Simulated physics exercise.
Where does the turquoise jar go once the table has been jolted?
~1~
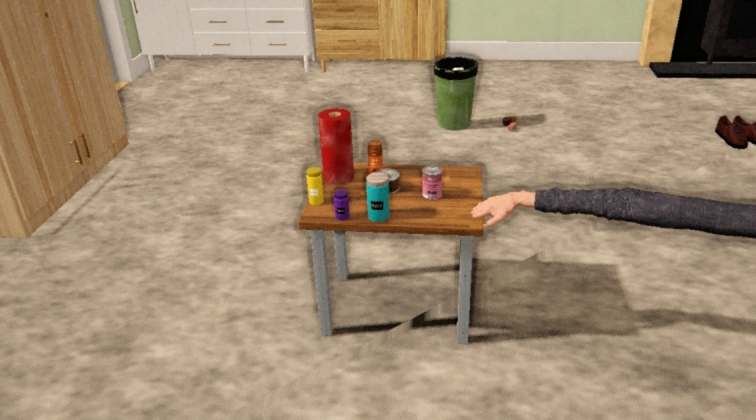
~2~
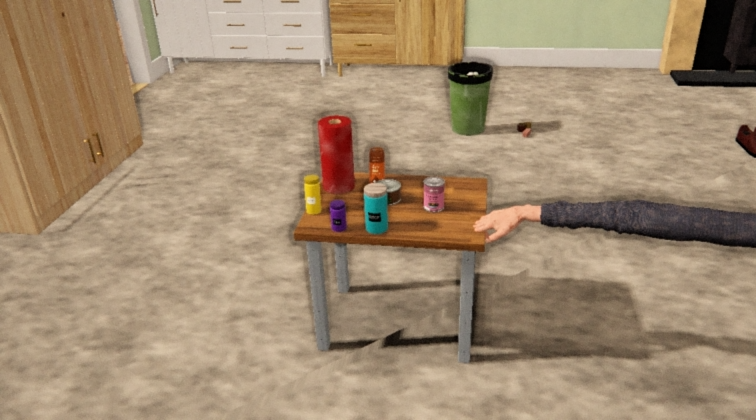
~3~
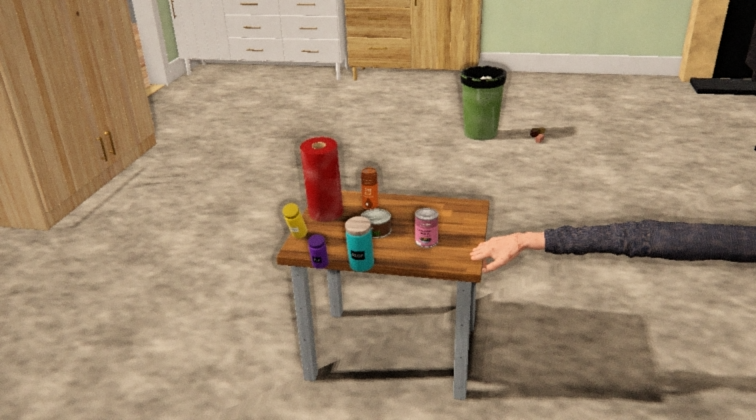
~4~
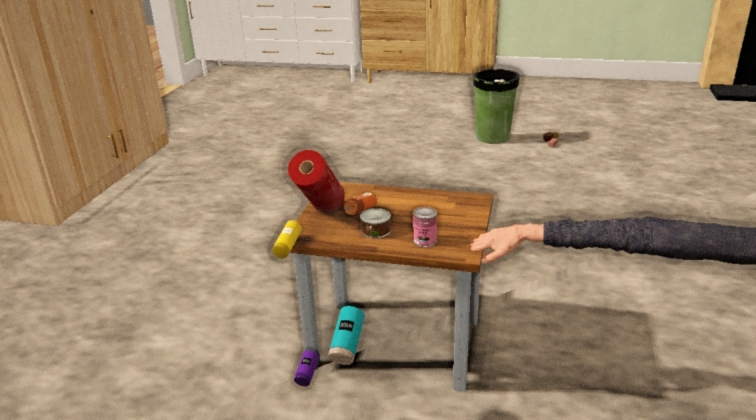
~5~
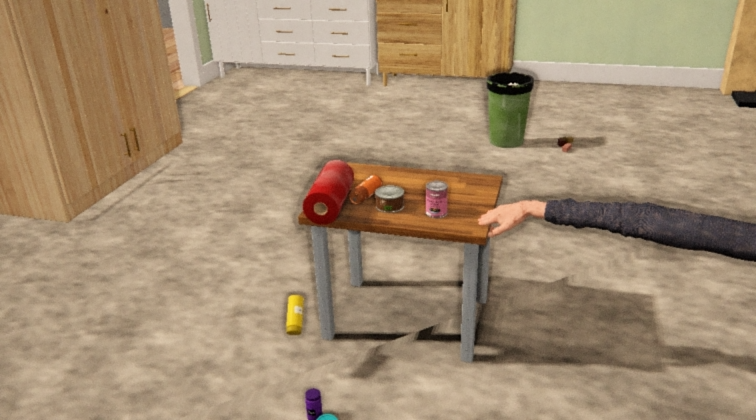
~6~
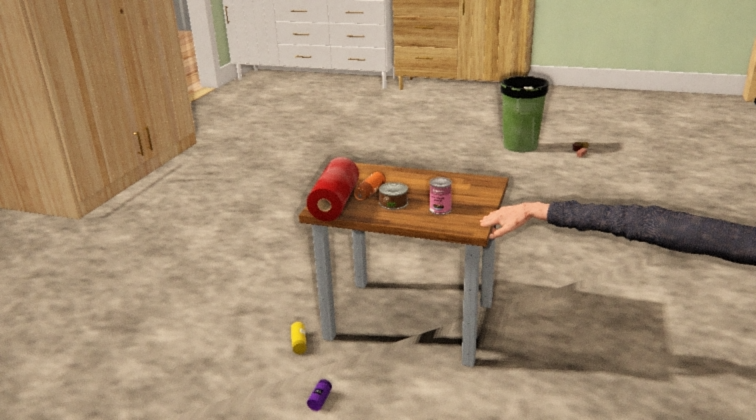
The turquoise jar tips over and falls off the front of the table towards the floor.
